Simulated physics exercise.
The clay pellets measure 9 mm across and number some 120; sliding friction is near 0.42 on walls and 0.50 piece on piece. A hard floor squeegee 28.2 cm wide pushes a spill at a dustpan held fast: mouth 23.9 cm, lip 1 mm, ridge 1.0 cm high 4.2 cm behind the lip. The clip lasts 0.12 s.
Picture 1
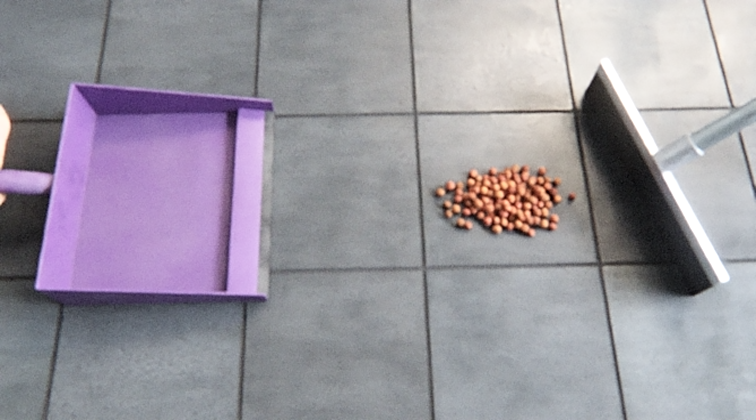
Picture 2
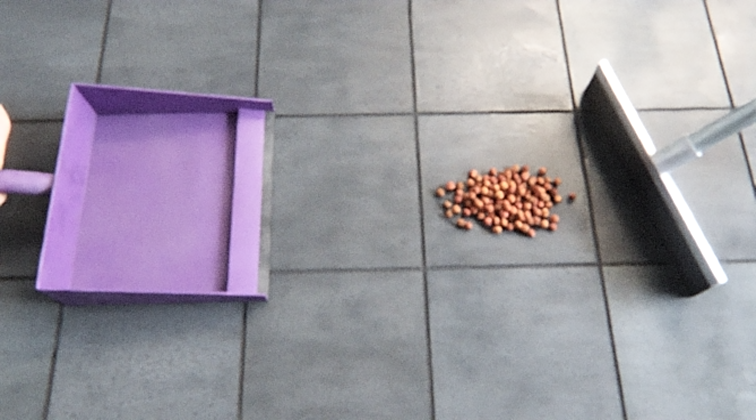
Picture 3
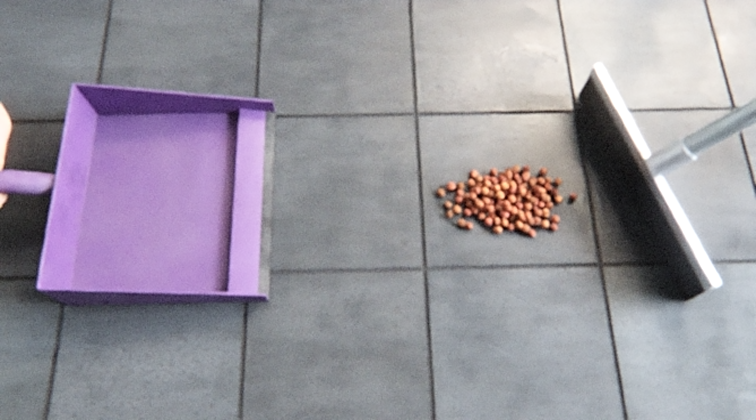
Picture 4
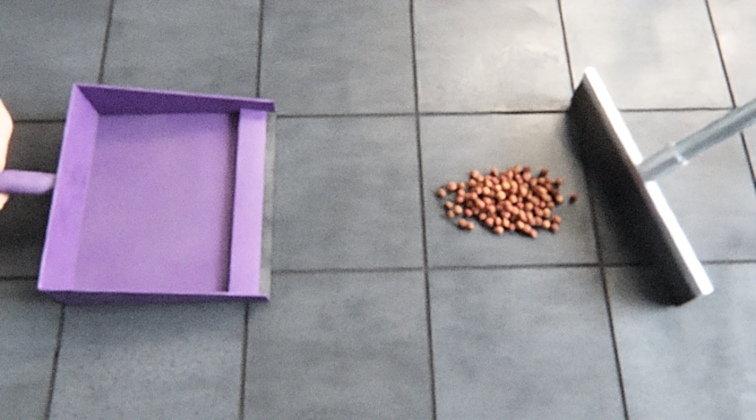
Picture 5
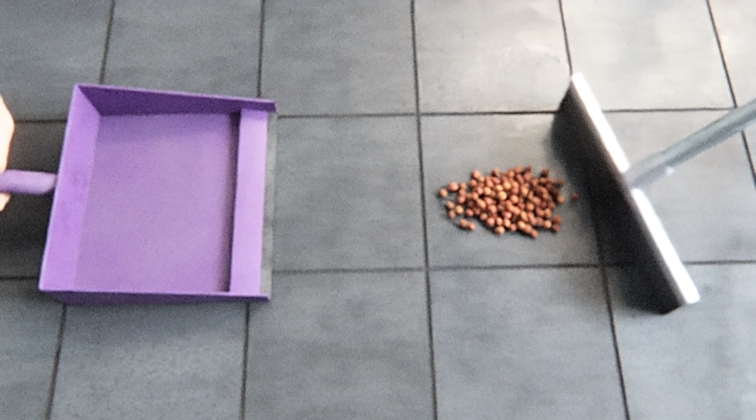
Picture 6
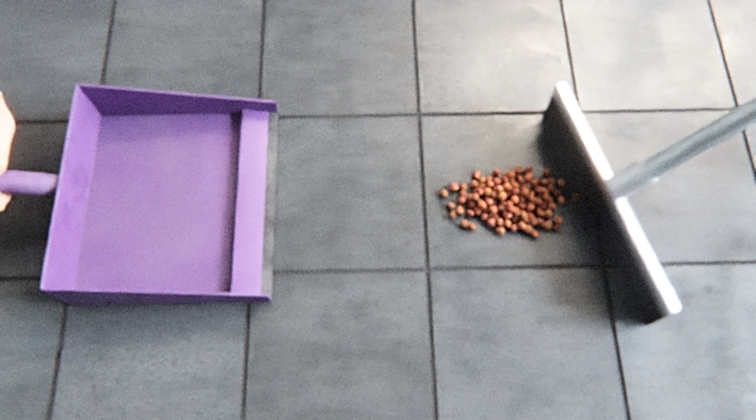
A squeegee with a dark blade and a pale metal edge, on a grey pole at the right, slides a short way left and slightly down across grey floor tiles seen from above. Its blade closes the gap to a loose cluster of reddish-brown pellets, which stays in place near the middle. At the left, a hand holds a purple dustpan almost still, its open side facing the pellets.
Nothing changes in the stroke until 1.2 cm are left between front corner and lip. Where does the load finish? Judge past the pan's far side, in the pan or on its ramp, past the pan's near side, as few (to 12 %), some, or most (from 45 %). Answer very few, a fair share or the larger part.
Far side: Very few, pan: A fair share, near side: The larger part.
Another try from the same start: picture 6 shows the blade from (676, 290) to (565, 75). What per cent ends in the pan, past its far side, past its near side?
Pan 30, far 0, near 15.
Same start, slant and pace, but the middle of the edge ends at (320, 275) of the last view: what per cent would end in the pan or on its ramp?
About 40 per cent.
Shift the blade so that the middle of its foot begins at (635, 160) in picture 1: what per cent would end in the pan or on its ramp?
About 30 per cent.
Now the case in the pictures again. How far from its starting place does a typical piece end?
Roughly 34 cm.
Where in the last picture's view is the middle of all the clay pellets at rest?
Near (251, 311).
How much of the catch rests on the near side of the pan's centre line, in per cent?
About 100 per cent.
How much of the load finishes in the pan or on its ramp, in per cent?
Roughly 20 per cent.
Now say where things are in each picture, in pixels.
In the first picture, blade from (717, 280) to (602, 68), moved 0.0 cm, 0 of the pieces shifted so far; middle of the pieces at (506, 202); pan at (160, 203).
In the second picture, blade from (716, 281) to (600, 69), moved 0.3 cm, 0 of the pieces shifted so far; middle of the pieces at (506, 203).
In the third picture, blade from (710, 285) to (595, 72), moved 1.1 cm, 0 of the pieces shifted so far; middle of the pieces at (507, 203).
In the fourth picture, blade from (701, 291) to (587, 77), moved 2.5 cm, 0 of the pieces shifted so far; middle of the pieces at (508, 203).
In the fifth picture, blade from (686, 300) to (574, 83), moved 4.4 cm, 0 of the pieces shifted so far; middle of the pieces at (509, 203).
In the sixth picture, blade from (669, 310) to (559, 91), moved 6.7 cm, 0 of the pieces shifted so far; middle of the pieces at (510, 204); pan at (164, 203).
Then, 0.18 s after the last picture, middle of the blade 21 cm from the lip; 0 % over the lip, far side 0 %, near side 5 %.
Then, 0.30 s after the last picture, middle of the blade 10 cm from the lip; 0 % over the lip, far side 0 %, near side 35 %.
Then, 0.55 s after the last picture, middle of the blade 5 cm from the lip; 30 % over the lip, far side 0 %, near side 55 %.
In the end, far side 0 %, pan 20 %, near side 55 %, in front of the lip or behind the blade 25 %.
